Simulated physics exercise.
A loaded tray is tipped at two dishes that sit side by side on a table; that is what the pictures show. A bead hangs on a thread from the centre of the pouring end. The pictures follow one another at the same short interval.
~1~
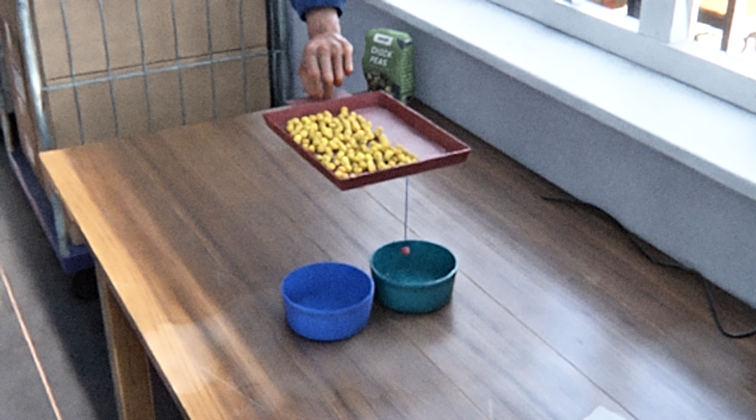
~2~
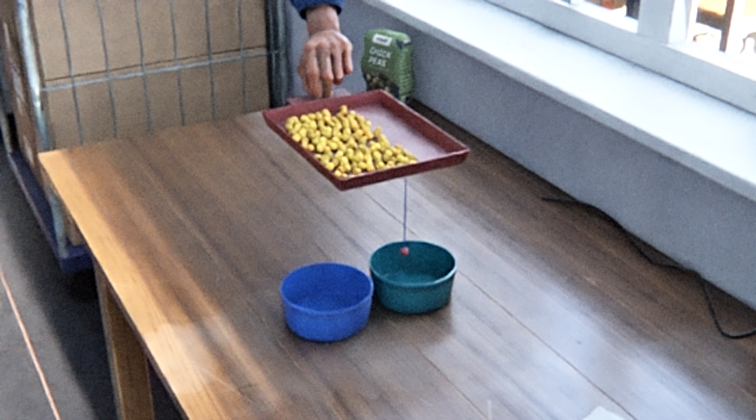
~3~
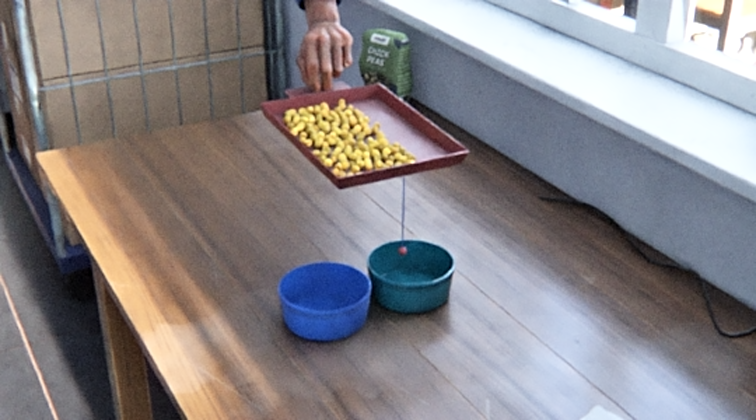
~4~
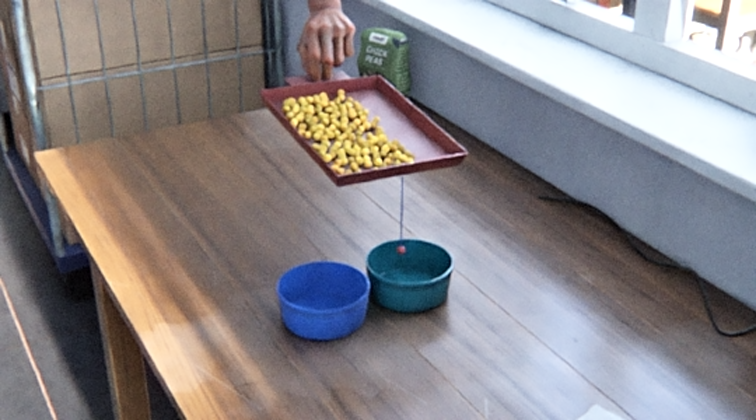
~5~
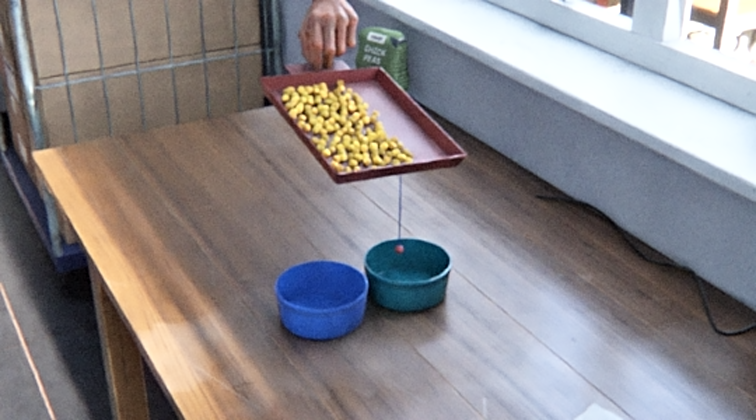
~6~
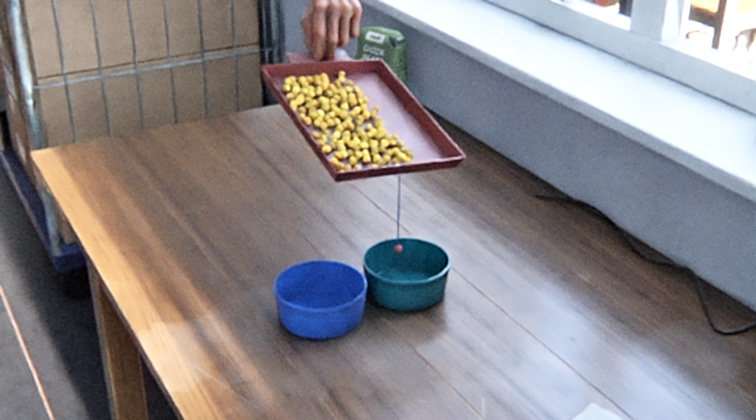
A hand gradually raising the far end of a red tray of yellow puffed pieces above blue and green bowls on a table.
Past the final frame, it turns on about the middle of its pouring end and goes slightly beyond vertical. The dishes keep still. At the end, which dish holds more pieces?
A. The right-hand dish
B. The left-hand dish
Answer: A.
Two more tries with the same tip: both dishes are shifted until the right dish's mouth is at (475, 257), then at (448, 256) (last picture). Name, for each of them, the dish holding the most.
Note: Try one - the dish on the right side; try two - the dish on the right side.
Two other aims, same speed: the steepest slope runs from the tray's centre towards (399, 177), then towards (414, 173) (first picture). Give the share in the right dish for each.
Lab note: Try one about 20 %, try two 20 %.
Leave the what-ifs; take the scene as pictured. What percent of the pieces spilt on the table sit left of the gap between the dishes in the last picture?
That comes to about 0 per cent of the pieces.
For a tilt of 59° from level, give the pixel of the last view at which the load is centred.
Check around (417, 145) in the last picture.
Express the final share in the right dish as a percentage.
I'd estimate near 30 per cent.
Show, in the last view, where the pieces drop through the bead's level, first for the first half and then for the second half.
The opening part goes through (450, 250); what follows goes through (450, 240).
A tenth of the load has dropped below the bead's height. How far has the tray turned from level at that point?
Angle reached: About 80°.
Just after the last frame, tray tipped steeply; almost all on the tray; just a few outside both; just a few in the air.
A moment on, tray tipped right over; the larger part on the tray; just a few in the right dish; about a tenth outside both.
Further on, tray tipped past a quarter turn; roughly a third in the right dish; roughly two thirds outside both.
When it is over, tray tipped past a quarter turn; not one in the left dish; roughly a third in the right dish; roughly two thirds outside both.
